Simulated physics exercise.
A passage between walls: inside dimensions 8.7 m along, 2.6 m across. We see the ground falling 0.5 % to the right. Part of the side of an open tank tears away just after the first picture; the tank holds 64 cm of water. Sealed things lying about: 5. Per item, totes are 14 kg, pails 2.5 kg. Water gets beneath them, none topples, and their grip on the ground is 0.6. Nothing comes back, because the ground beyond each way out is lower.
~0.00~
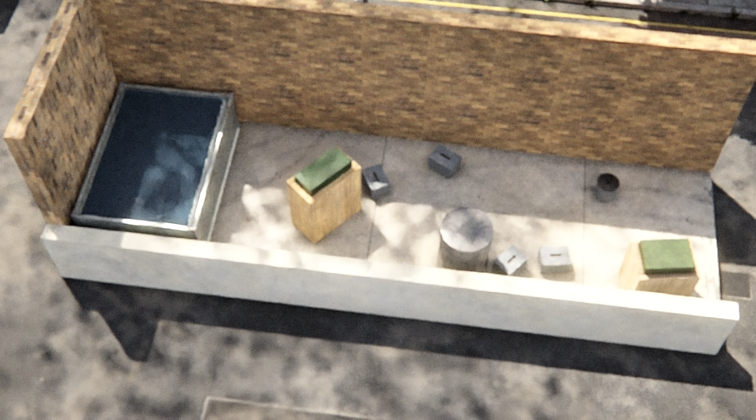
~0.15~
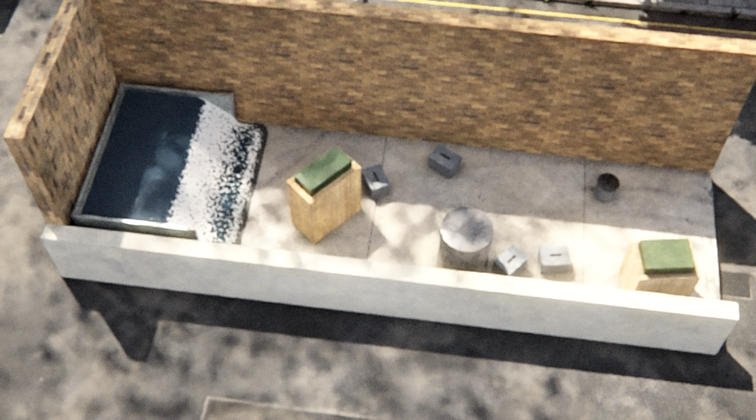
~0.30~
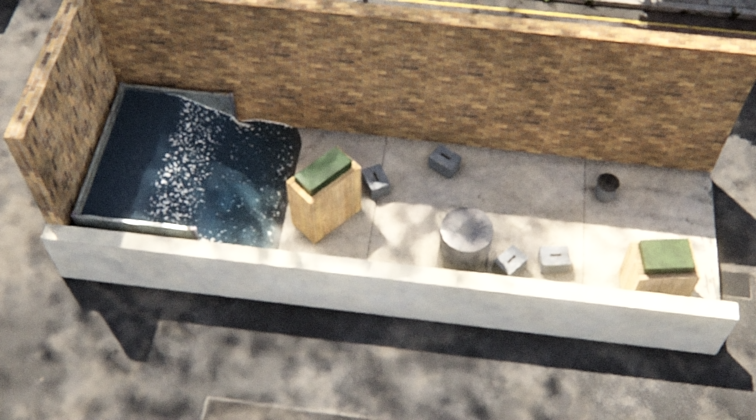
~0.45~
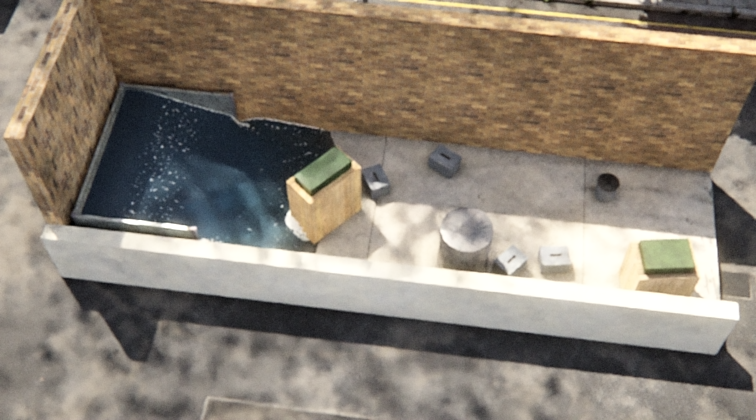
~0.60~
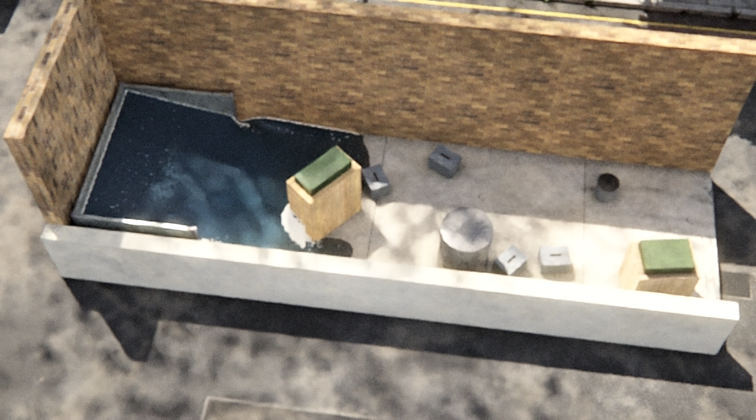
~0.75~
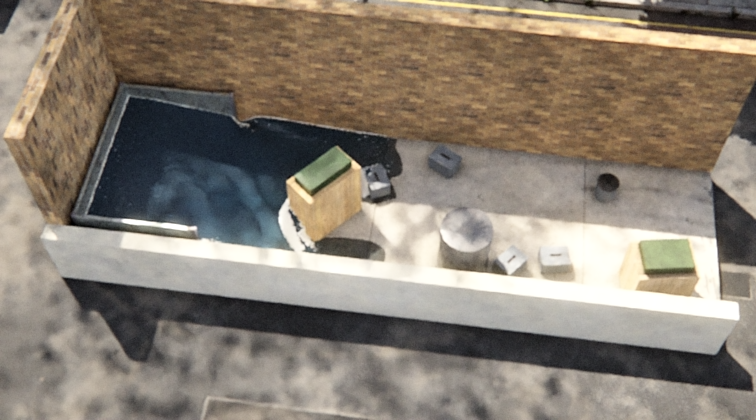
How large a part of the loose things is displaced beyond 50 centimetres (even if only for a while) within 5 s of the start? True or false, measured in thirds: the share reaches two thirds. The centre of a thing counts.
False, it is one to two thirds.
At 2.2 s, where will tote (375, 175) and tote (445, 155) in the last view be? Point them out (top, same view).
Somewhere around (418, 194) and (568, 213).
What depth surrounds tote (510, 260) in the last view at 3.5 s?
I'd say some 6 cm.
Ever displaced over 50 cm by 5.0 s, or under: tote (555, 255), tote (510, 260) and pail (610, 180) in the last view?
Item one falls below it, item two falls below it, item three exceeds it.
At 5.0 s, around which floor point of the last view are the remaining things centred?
(522, 247).
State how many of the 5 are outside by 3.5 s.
The number is 1.
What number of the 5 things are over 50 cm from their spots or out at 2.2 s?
I count 3.
After 1.1 s 0 of 5 are over 50 cm from their spots; 0 afloat.
After 2.2 s 3 of 5 are over 50 cm from their spots; 0 afloat.
After 3.5 s 3 of 5 are over 50 cm from their spots; 1 afloat.
After 5.0 s 3 of 5 are over 50 cm from their spots, and 3 have been at some point; 0 afloat.
